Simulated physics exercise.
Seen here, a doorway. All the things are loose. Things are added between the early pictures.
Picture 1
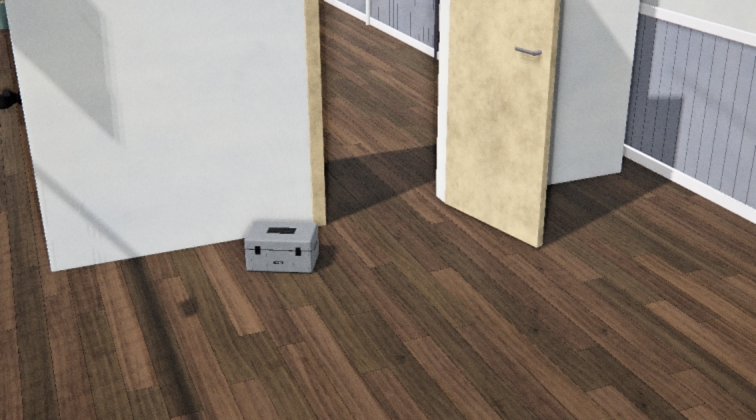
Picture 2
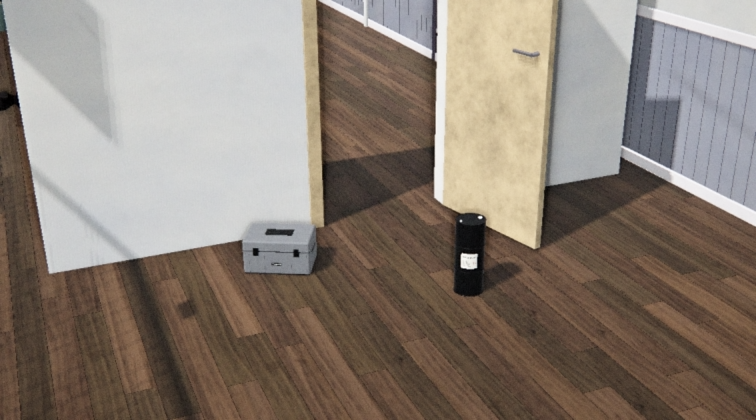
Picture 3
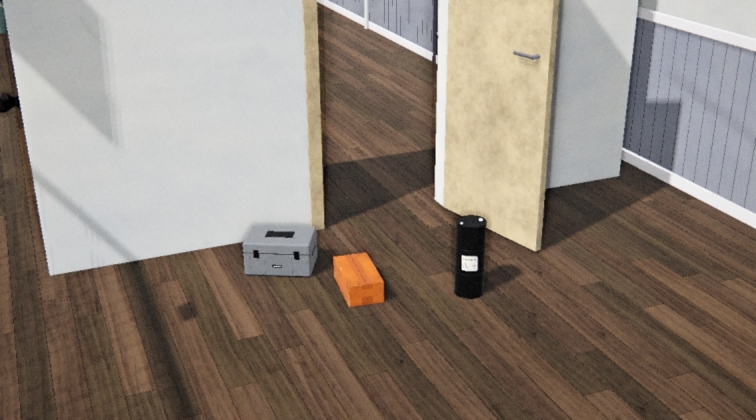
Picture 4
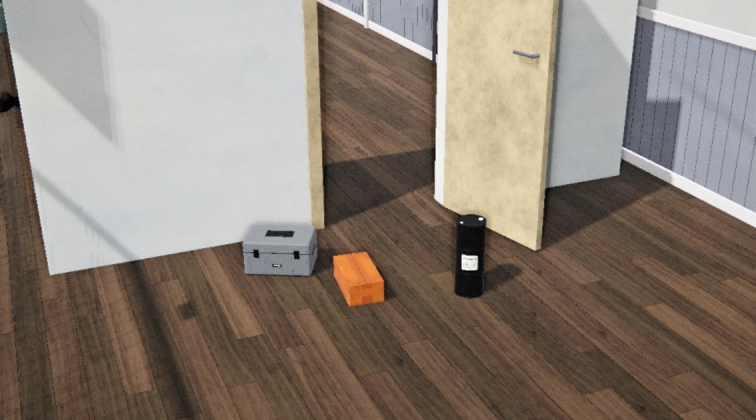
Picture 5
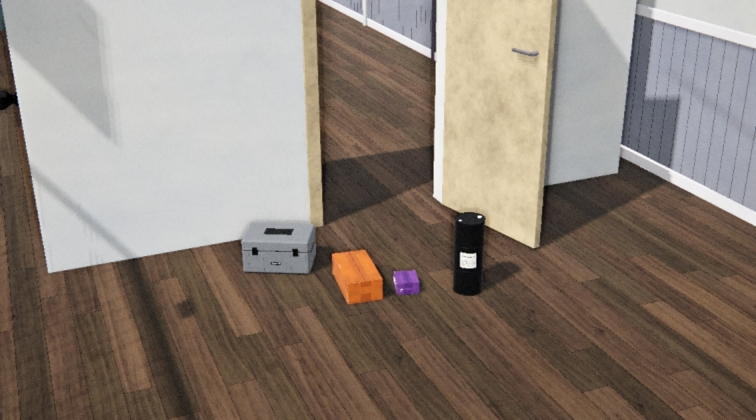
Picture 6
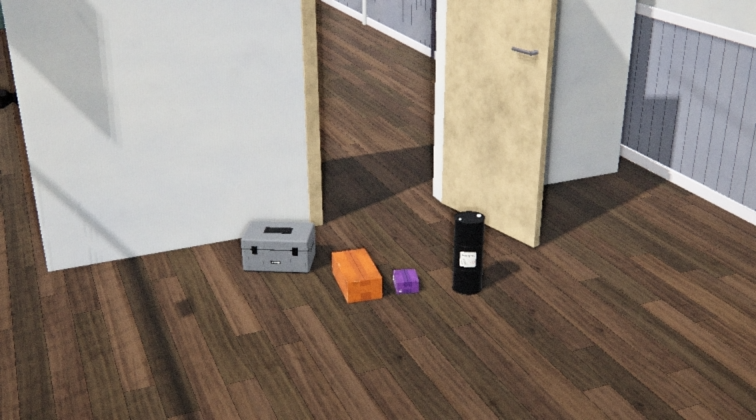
On a dark wood floor by a wide-open door, a grey toolbox sits alone before a black canister appears to its right, then an orange parcel and a small purple box appear between them; the door stays still.
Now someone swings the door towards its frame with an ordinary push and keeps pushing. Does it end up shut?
As it turns out, it shuts.
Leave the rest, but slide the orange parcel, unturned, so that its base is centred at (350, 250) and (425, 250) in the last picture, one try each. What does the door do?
First, it closes; second, it stops short.
Then, 1.10 s after the last picture, door 69° open.
Then, 1.90 s after the last picture, door 31° open.
At rest, door 0° open; all 4 in place. Seen from the same camera at the end, purple box near (406, 281).
